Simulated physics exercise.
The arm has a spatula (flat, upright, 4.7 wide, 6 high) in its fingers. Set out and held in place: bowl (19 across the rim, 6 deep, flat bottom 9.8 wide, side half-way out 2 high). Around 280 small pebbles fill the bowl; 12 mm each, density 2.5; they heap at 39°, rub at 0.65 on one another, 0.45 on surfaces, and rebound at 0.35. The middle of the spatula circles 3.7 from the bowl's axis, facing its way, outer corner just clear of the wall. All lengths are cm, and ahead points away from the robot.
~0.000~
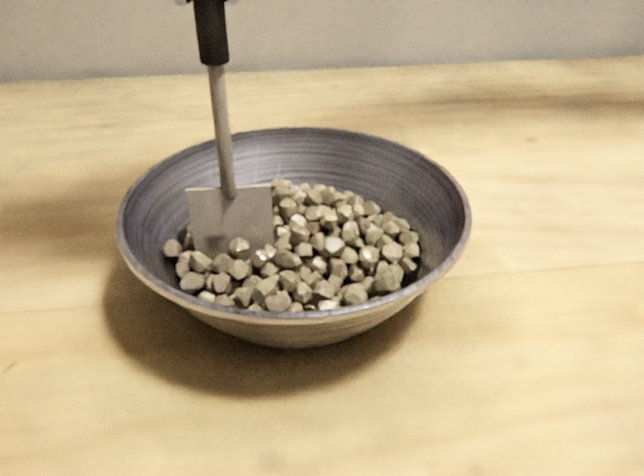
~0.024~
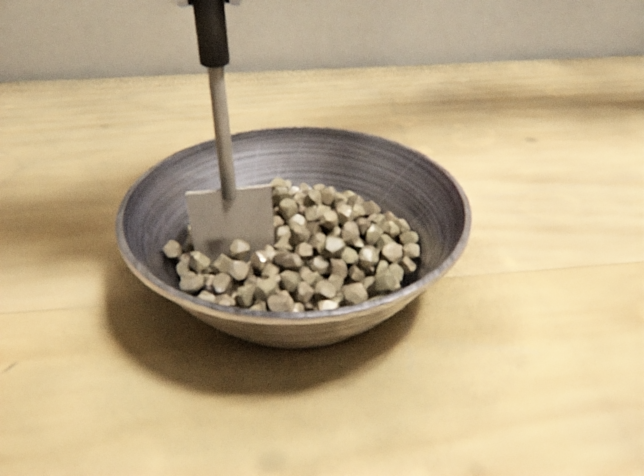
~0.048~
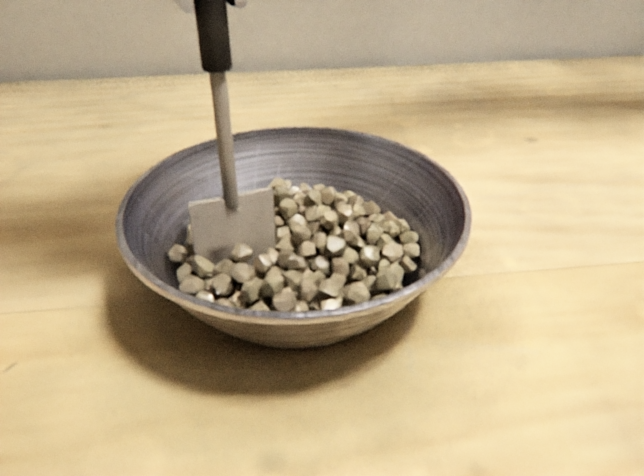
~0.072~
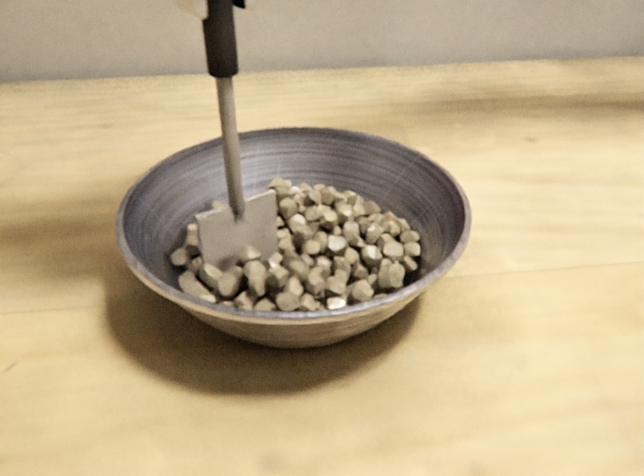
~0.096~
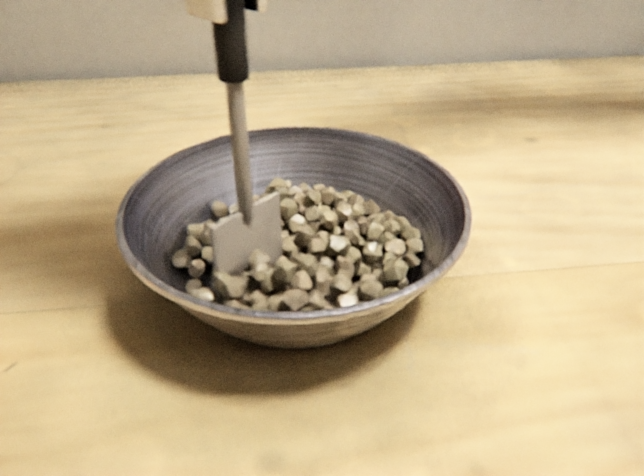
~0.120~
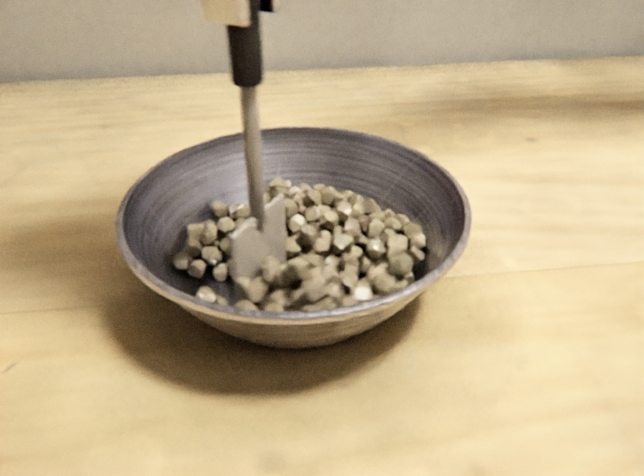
At the start, a robot arm holds a spatula upright at the left side of a dark bowl heaped with small pebbles on a wooden table. The blade barely moves at first, then sweeps toward the near side and rightward, turning more edge-on as it pushes through the pebbles and shifts them.
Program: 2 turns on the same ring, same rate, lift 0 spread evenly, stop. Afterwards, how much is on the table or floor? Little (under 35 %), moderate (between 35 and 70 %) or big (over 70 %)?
Answer: Little; under 35 % of the small pebbles finish on the table or floor.
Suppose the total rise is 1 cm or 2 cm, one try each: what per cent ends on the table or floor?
About 15 and 10 per cent.
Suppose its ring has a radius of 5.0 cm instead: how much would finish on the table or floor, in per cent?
In that case some 30 per cent.
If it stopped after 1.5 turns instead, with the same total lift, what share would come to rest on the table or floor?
It would be near 15 per cent.
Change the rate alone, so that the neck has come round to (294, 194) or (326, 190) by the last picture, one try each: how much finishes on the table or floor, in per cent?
About 35 and 55 per cent.
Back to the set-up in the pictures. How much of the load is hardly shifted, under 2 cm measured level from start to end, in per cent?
Some 5 per cent.
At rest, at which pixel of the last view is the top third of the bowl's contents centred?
Around (203, 273).
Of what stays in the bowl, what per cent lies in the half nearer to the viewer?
Roughly 65 per cent.
After 0.61 s, 316° round, highest piece 8 above the table; 244 in the bowl, 25 on the table or floor, 6 in flight or on the tool.
After 1.09 s, 218° round, highest piece 7 above the table; 228 in the bowl, 42 on the table or floor, 5 in flight or on the tool.
After 1.53 s, 0° round, highest piece 7 above the table; 200 in the bowl, 75 on the table or floor.
After 2.23 s, 0° round, highest piece 7 above the table; 200 in the bowl, 75 on the table or floor.
At rest, 200 in the bowl, 75 on the table or floor. That is 27 % on the table or floor.
